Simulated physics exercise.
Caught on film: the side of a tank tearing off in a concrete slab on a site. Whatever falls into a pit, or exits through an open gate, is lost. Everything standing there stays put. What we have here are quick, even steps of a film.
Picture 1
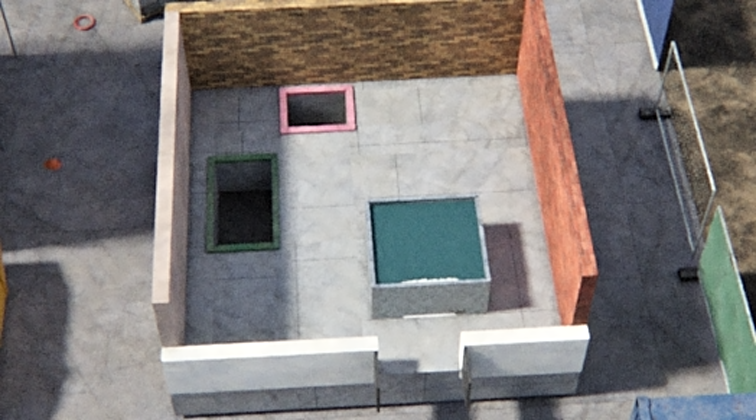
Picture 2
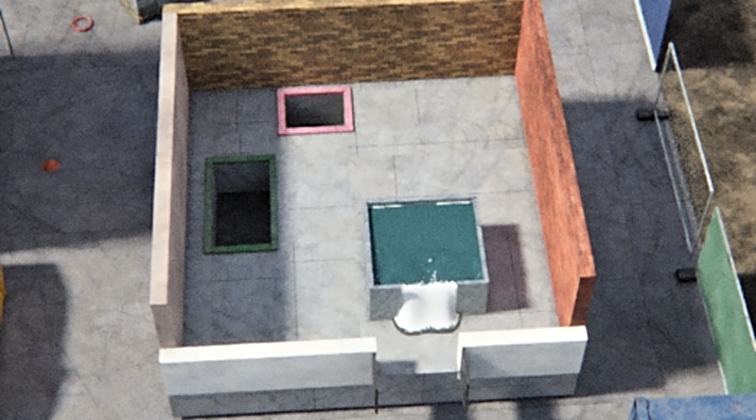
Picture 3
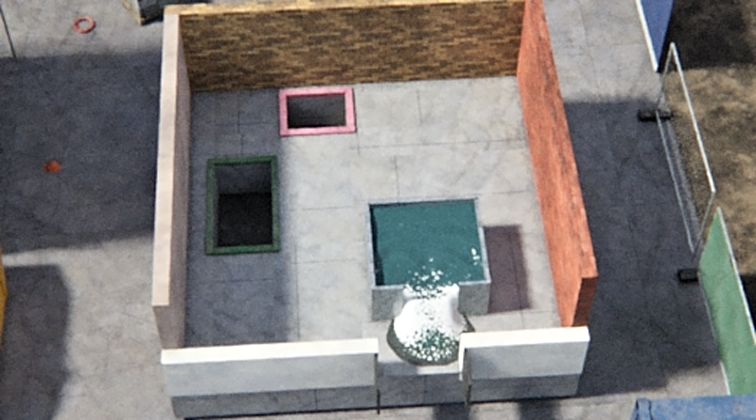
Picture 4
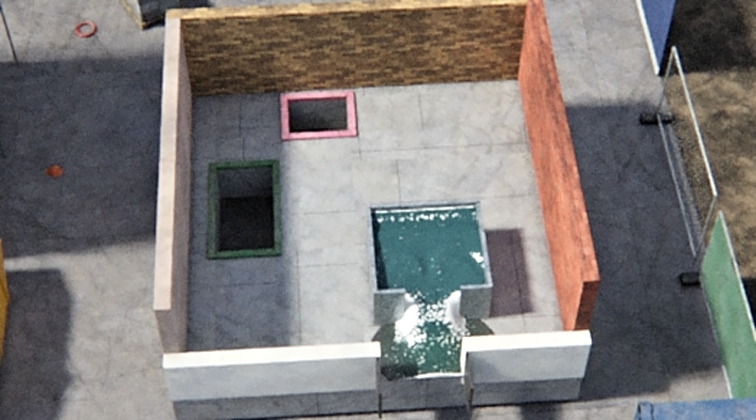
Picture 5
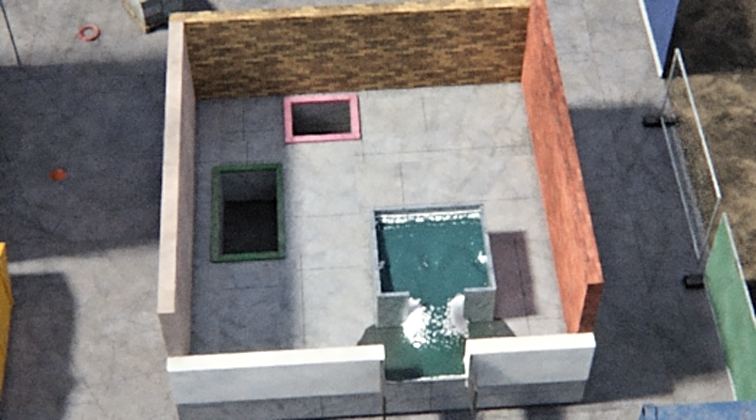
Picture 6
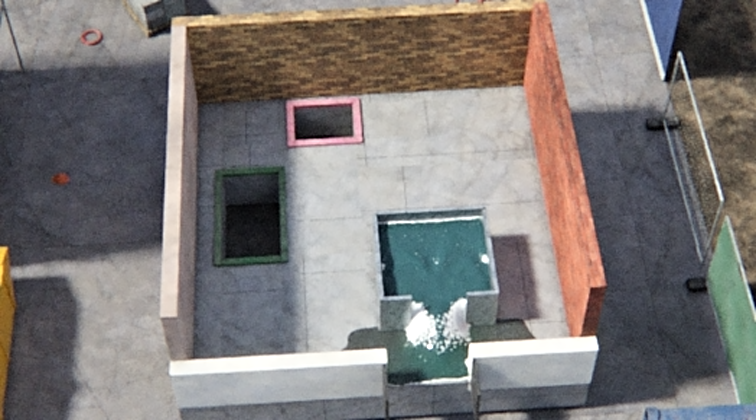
On a walled concrete slab with a green-framed and a pink-framed opening in the floor, a square tank of dark green water stands whole and still. Its near side gives way and white, foaming water bursts out, then pours through the gap into the opening in the low front wall and spreads sideways behind it.
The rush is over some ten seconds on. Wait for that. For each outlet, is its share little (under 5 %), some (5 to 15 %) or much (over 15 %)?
Shares: The gate gets much; the green pit gets little; the pink pit gets little.
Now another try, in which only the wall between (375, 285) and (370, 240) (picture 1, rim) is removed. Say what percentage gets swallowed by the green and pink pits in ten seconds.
In percent: Green 35, pink 4.
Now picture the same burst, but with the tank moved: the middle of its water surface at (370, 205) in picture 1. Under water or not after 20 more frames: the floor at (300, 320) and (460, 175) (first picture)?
In that order: Awash, not flooded.
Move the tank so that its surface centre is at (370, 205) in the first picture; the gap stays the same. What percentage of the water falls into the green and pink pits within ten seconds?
Green 8 %, pink 2 %.
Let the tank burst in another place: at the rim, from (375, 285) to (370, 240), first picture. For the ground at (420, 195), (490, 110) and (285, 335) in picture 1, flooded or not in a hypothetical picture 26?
Unsoaked, then unsoaked, then soaked.
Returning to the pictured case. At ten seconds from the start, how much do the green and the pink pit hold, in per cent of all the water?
0 and 0 per cent respectively.
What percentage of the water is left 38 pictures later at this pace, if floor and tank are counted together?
I'd say around 42 per cent.
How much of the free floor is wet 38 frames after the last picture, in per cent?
Estimated share: Around 45 %.
A moment on, water covers 10 % of the floor; the gate 20 %, the green pit 0 %, the pink pit 0 %.
Next, water covers 20 % of the floor; the gate 33 %, the green pit 0 %, the pink pit 0 %.
Then, water covers 30 % of the floor; the gate 46 %, the green pit 0 %, the pink pit 0 %.
Later, water covers 45 % of the floor; the gate 59 %, the green pit 0 %, the pink pit 0 %.
In the end, water covers 55 % of the floor; the gate 68 %, the green pit 0 %, the pink pit 0 %.
